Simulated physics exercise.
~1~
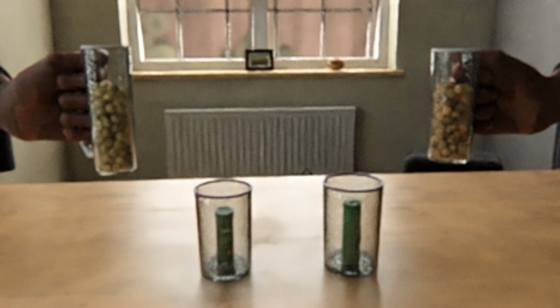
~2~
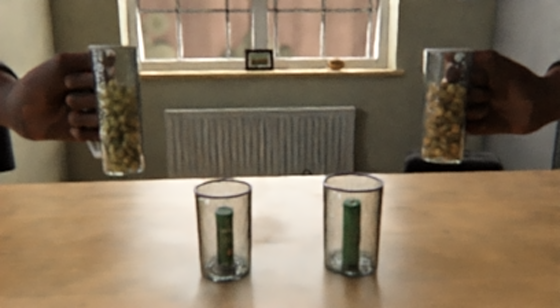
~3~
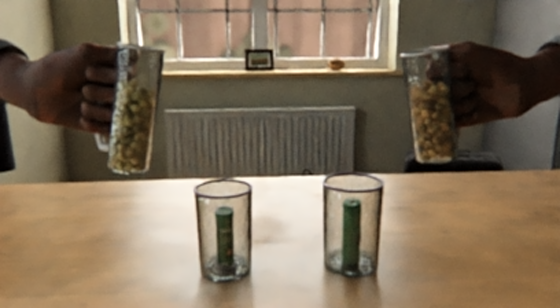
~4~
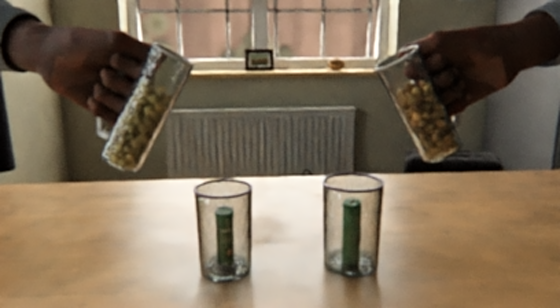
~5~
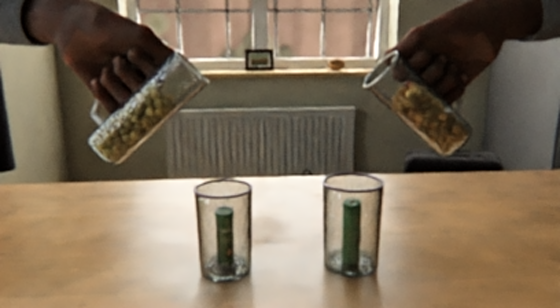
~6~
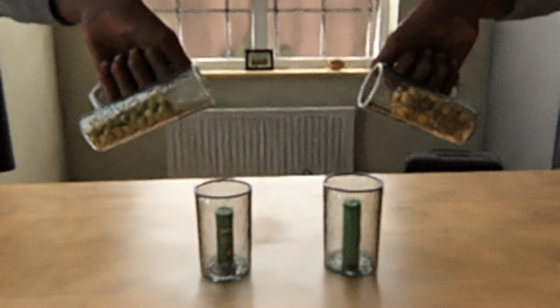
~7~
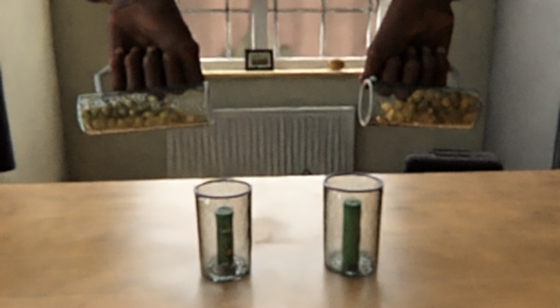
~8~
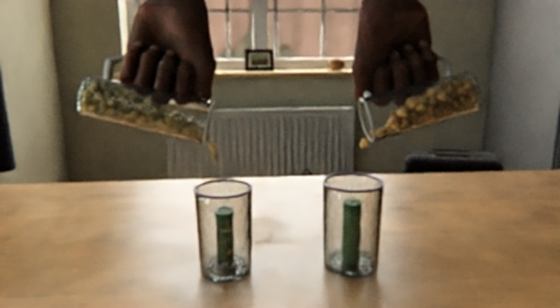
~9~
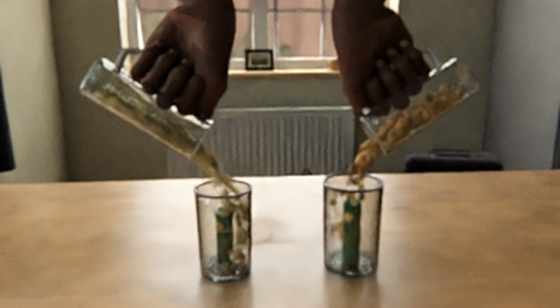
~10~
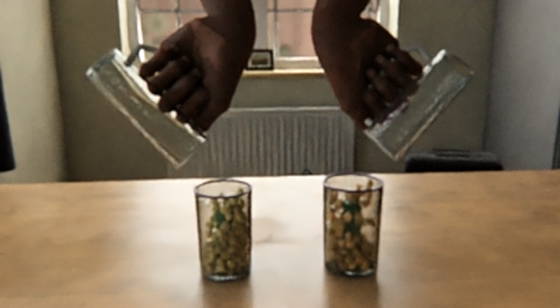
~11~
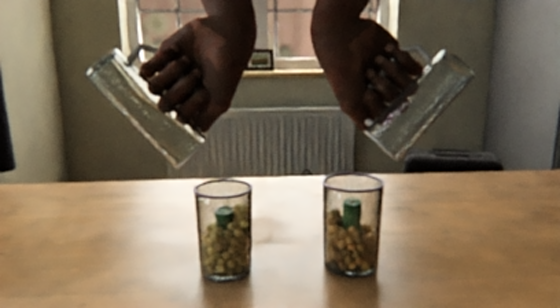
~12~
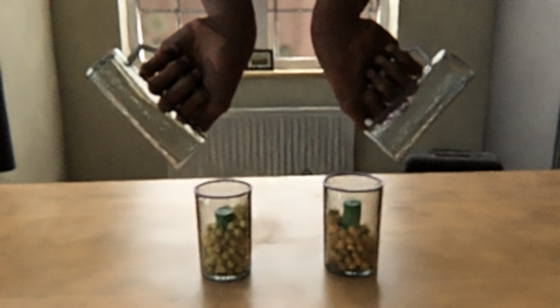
Two hands tipping mugs of small beige pieces into two clear glasses, leaving the green cylinders' tops showing above the fill.
